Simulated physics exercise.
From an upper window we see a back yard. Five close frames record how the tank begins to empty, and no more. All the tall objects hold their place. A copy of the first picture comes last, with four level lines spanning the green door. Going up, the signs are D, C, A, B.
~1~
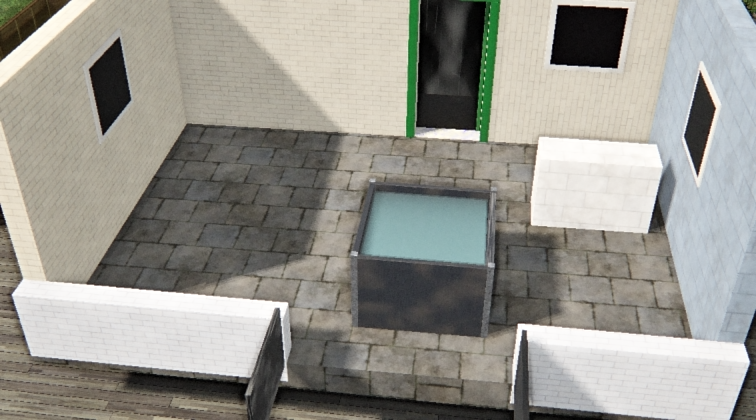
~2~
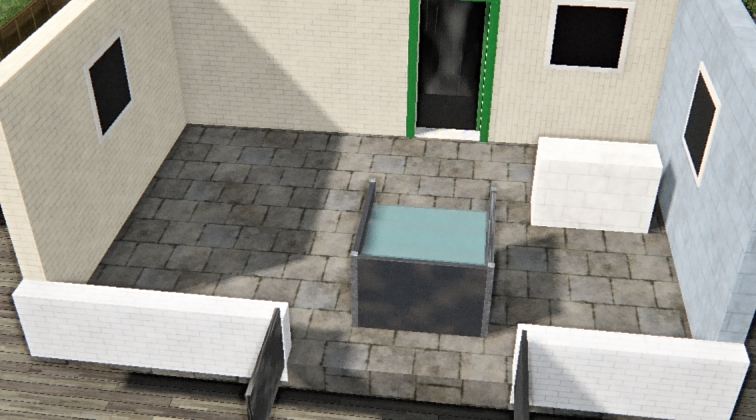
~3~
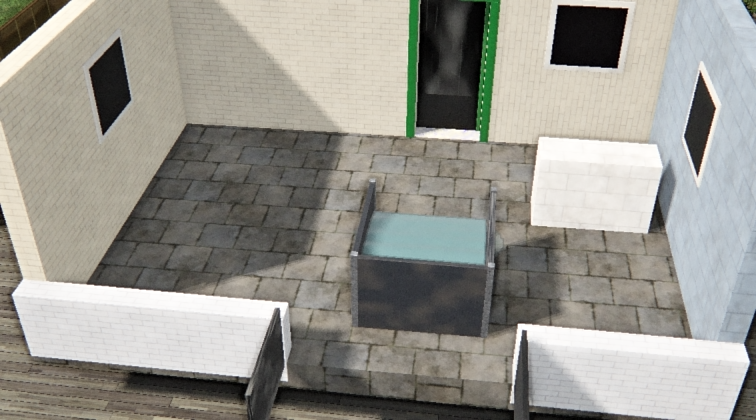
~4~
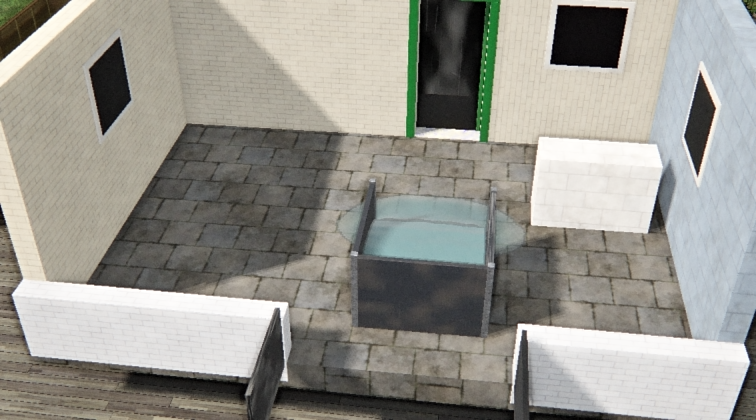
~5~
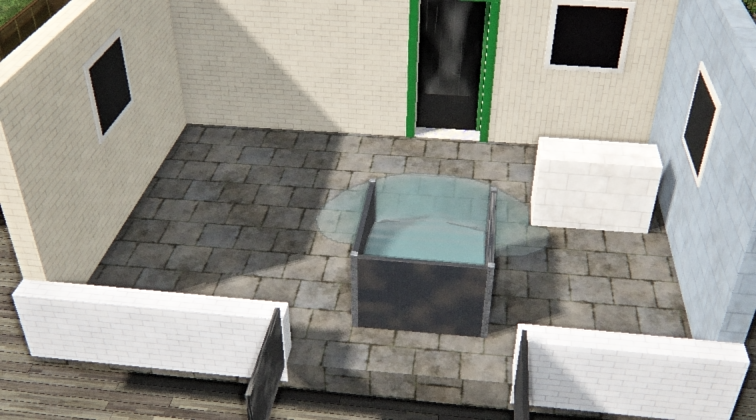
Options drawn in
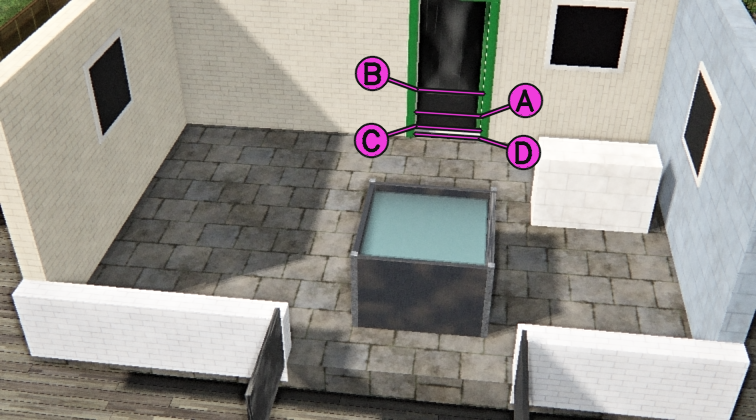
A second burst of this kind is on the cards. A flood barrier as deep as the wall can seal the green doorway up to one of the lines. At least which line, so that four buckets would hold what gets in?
The limit is A.
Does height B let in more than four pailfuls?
No, that is safe.
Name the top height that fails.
The answer is C.
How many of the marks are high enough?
Two of them.
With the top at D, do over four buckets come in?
Yes.
On the marked copy, A at (448, 114); B at (450, 91); C at (447, 128); D at (447, 136); from the bottom up D, C, A, B.
With A, nothing gets over.
With B, nothing gets over.
With C, about 14 bucketfuls get in.
With D, dozens of bucketfuls pour in.
